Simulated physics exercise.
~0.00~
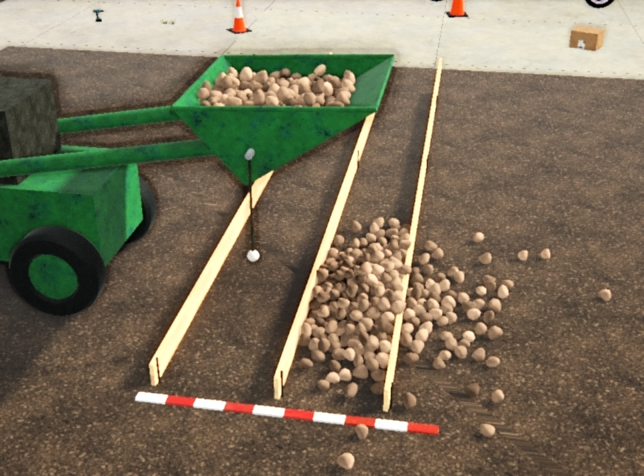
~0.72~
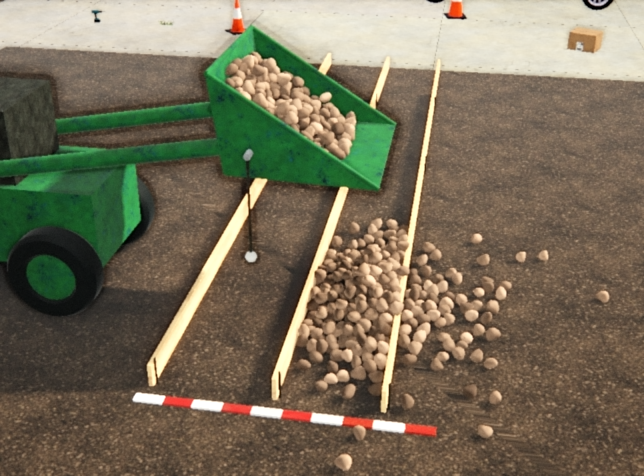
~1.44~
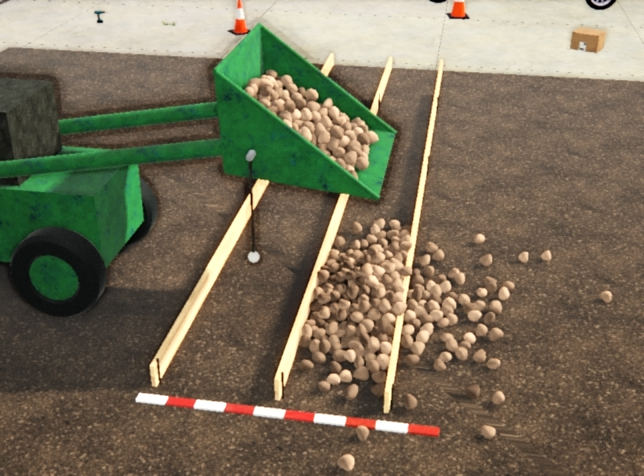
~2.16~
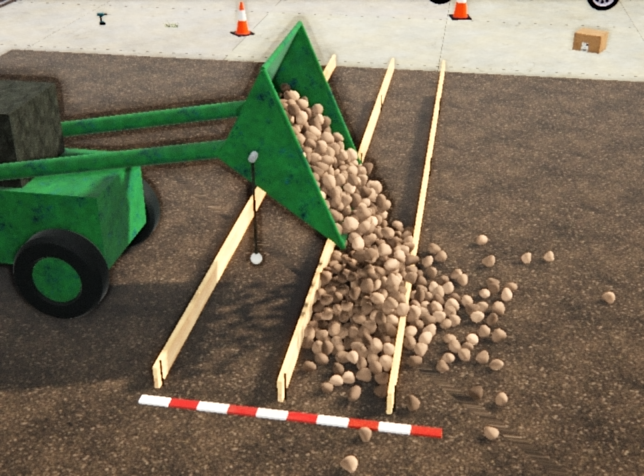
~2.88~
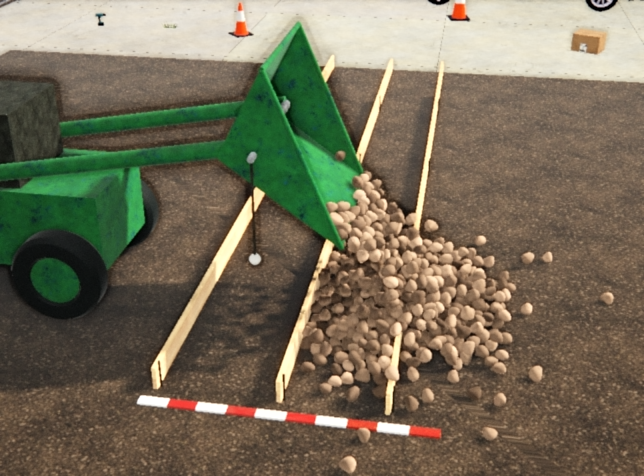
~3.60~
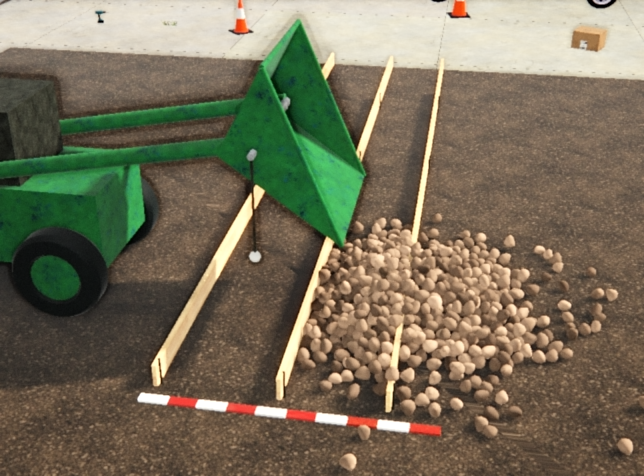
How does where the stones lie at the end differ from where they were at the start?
At the start the stones are split between the raised green bucket and a pile on the ground. By the end they are all on the ground, mostly in one broader heap, so as a whole they sit farther right and lower in view.
